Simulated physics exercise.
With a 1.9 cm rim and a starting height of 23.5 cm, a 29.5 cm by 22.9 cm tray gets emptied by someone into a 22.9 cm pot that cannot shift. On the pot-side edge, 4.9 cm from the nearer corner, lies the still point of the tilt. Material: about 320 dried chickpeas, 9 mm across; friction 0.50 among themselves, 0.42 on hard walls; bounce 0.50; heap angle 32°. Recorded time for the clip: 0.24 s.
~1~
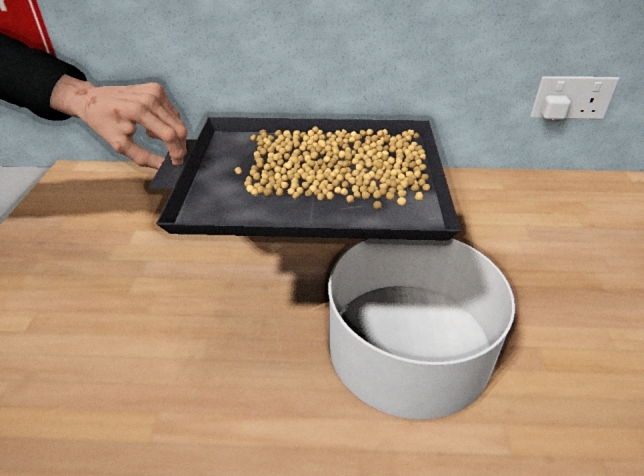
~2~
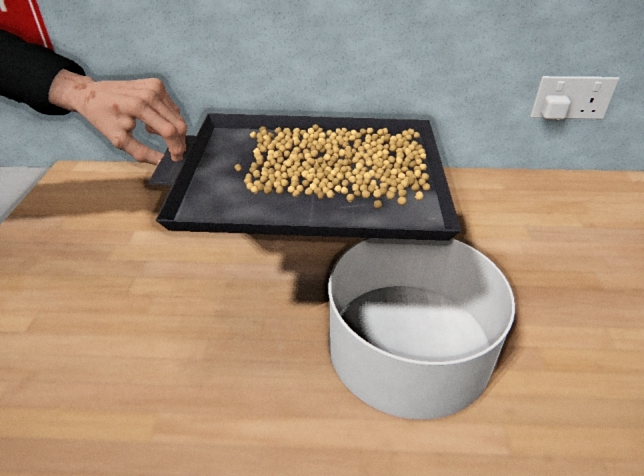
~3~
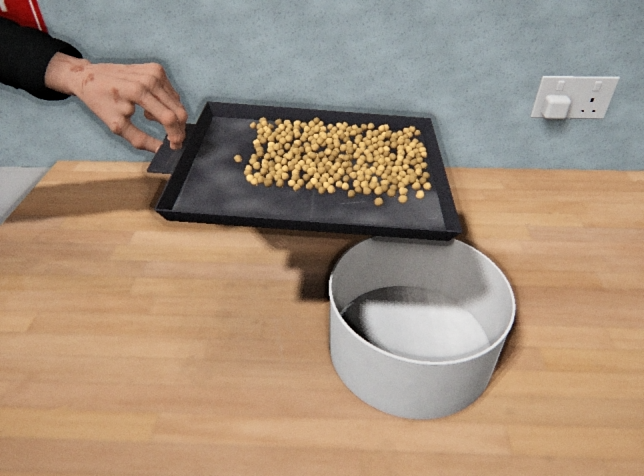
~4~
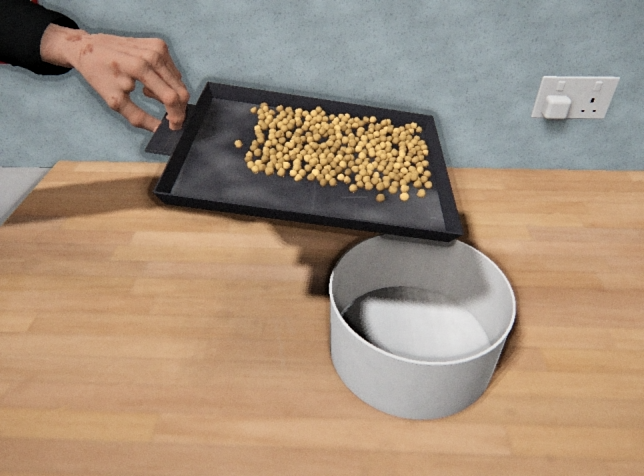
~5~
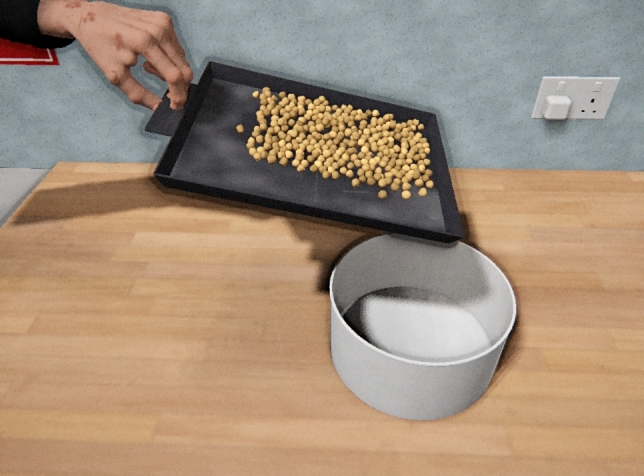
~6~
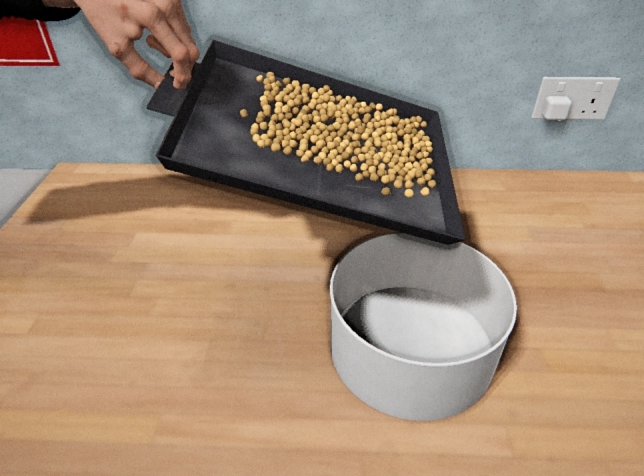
At the start, a hand at the left holds a dark, rimmed tray of dried chickpeas nearly level, above a wooden counter and beside an empty white pot. The hand then rises, lifting the tray's left side so it slopes down to the right, while the chickpeas stay spread on it.
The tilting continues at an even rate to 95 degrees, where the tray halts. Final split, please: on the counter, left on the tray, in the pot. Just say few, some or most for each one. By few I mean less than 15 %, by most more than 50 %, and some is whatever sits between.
I would say counter some, tray few, pot most.
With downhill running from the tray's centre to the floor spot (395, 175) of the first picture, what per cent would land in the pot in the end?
That comes to around 45 per cent.
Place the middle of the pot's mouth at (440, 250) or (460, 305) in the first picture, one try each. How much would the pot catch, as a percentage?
Roughly 55 and 90 percent.
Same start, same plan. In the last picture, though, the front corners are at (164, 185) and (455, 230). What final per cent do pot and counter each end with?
Pot 90; counter 10.
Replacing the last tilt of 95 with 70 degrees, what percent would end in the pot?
60 percent.
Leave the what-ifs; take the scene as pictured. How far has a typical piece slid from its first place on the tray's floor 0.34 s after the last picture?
About 8 cm.
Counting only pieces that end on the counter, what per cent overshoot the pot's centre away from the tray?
I reckon around 100 per cent.
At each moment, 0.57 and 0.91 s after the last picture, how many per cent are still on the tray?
Earlier moment 60, later moment 0.
Then, 0.34 s after the last picture, tilt 56 degrees; the tray holds 100 %, the pot 0 %.
Then, 0.57 s after the last picture, tilt 81 degrees; the tray holds 60 %, the pot 10 %.
Then, 0.91 s after the last picture, tilt 95 degrees; the tray holds 0 %, the pot 75 %.
In the end, counter 25 %, tray 0 %, pot 75 %.
